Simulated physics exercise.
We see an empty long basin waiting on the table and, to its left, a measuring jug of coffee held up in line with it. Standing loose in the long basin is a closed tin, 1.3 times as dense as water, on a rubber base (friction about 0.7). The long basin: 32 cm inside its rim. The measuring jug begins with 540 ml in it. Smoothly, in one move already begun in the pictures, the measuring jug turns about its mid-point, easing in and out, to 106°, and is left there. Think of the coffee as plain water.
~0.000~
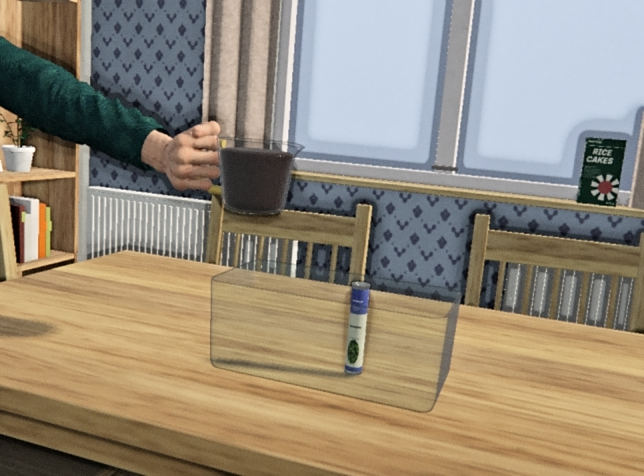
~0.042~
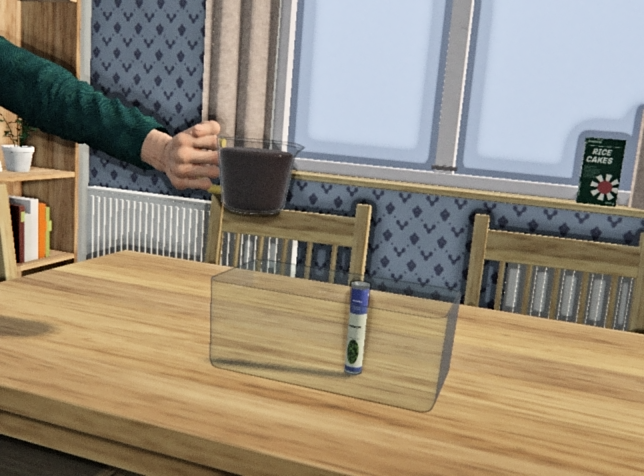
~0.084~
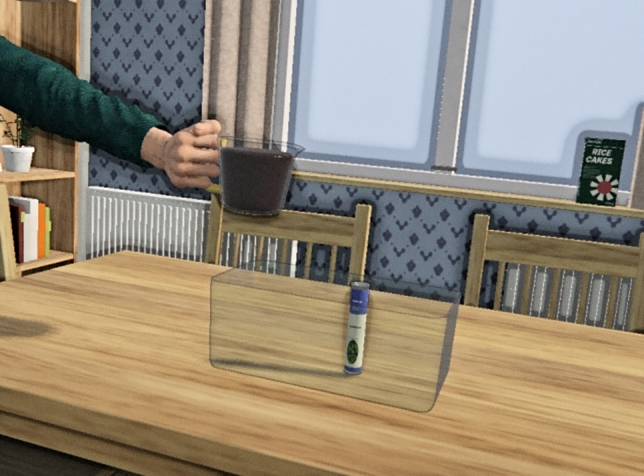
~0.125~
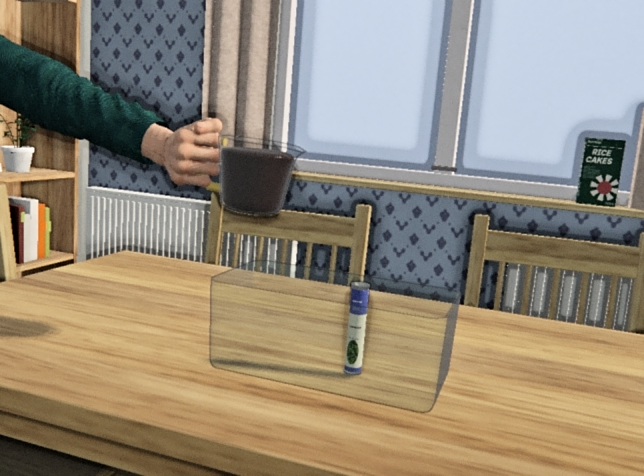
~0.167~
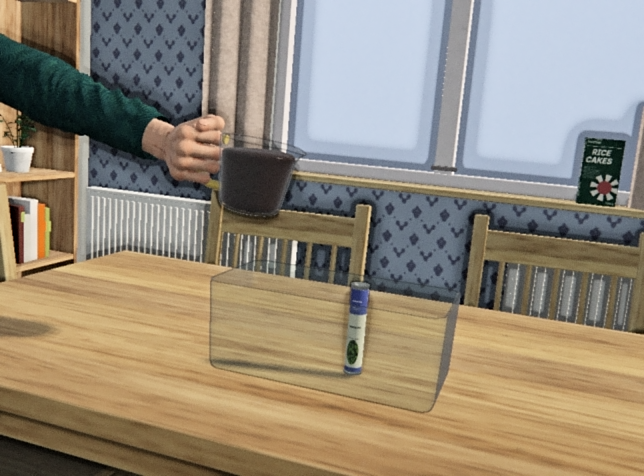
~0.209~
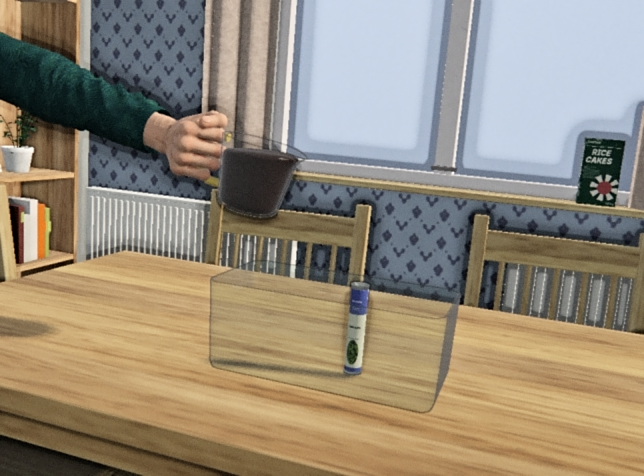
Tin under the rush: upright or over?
It survives.
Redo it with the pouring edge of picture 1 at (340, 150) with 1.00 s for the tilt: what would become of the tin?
Then it tips over.
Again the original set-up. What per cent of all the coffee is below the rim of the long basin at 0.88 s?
About 74 per cent.
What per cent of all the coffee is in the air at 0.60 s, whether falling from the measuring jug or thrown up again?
I'd say close to 24 per cent.
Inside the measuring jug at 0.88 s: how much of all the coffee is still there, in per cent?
12 per cent or so.
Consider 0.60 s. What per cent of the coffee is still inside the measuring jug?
Fraction remaining: Approx. 66 per cent.
By 0.60 s the tilt is 69° and 67 per cent is still to pour; the tin stands where it began.
By 0.88 s the tilt is 102° and 11 per cent is still to pour; the tin stands 1 cm from where it began.
By 1.18 s the tilt is 106° and 0 per cent is still to pour; the tin stands 1 cm from where it began.
By 1.50 s the tilt is 106° and 0 per cent is still to pour; the tin stands 1 cm from where it began.
At rest the tin stands 1 cm from where it began.
